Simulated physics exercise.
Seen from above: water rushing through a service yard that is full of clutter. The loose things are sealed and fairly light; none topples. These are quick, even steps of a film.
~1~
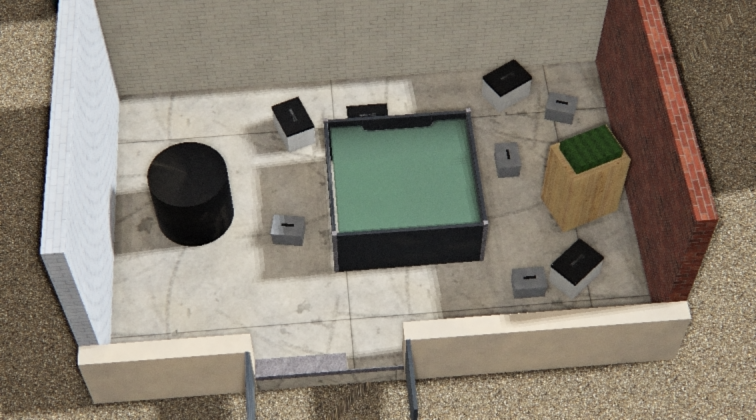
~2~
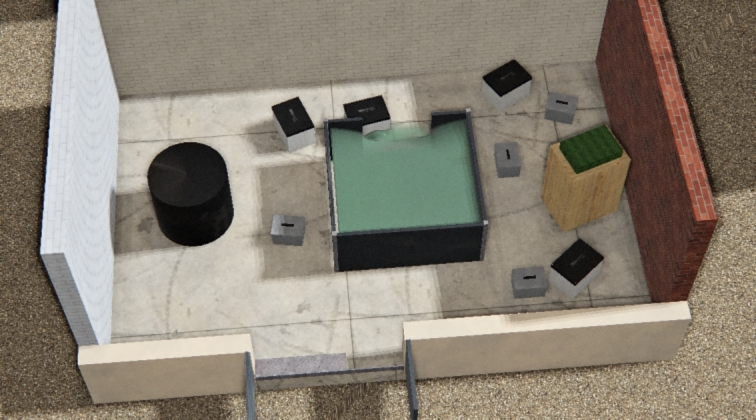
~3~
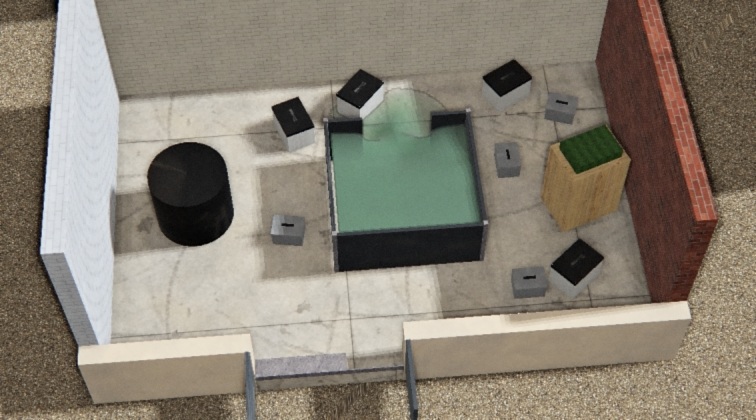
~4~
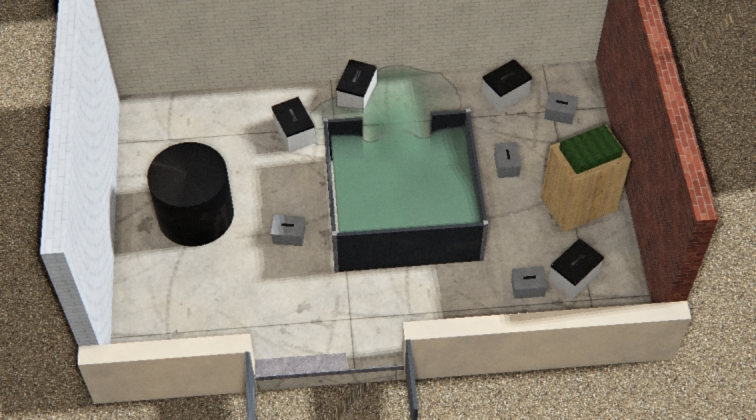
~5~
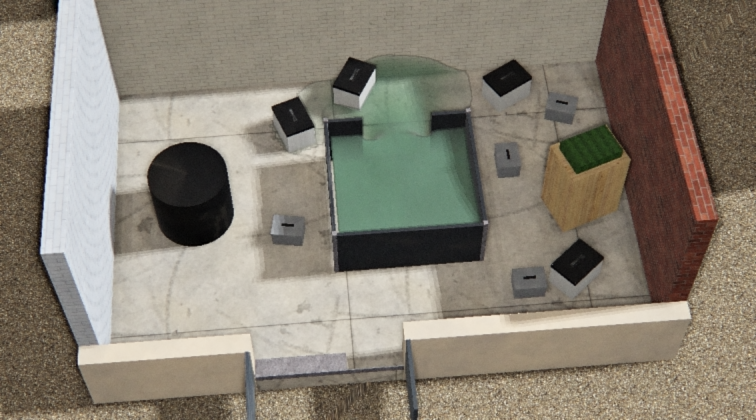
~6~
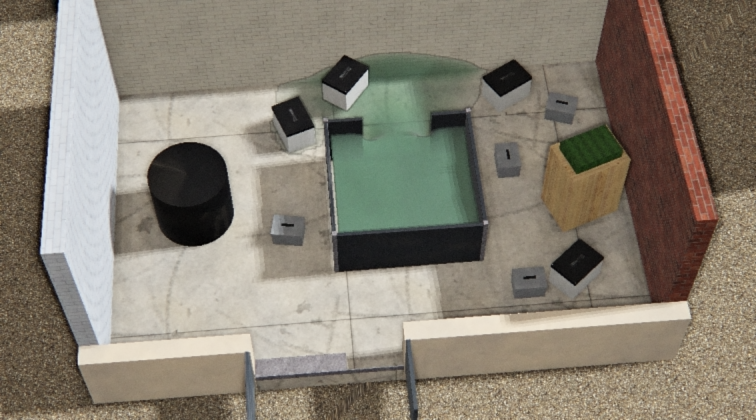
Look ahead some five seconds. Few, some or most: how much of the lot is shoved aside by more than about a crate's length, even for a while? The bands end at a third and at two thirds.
It is from one to two thirds.
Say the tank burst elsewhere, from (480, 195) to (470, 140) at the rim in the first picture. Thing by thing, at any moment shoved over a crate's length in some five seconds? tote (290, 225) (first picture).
Verdict: Short of that.
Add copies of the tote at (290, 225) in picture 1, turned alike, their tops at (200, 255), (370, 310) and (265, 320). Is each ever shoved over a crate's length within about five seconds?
One after the other: Under that, not that far, no.
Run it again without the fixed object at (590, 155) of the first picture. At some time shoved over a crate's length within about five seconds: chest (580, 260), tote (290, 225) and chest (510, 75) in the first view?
One after the other: Yes, short of that, yes.
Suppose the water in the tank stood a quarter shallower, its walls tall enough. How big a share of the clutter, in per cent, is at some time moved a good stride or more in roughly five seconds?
Close to 50 %.
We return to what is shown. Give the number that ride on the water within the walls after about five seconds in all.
I count 6.
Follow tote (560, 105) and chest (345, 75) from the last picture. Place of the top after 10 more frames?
Near (601, 136) and (149, 138).
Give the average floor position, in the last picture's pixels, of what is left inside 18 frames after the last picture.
Around (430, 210).
A moment on, 1 of 8 are well off their spots; 0 afloat.
Next, 4 of 8 are well off their spots; 2 afloat.
Later, 4 of 8 are well off their spots; 3 afloat.
In the end, 5 of 8 are well off their spots, and 5 have been at some point; 6 afloat.
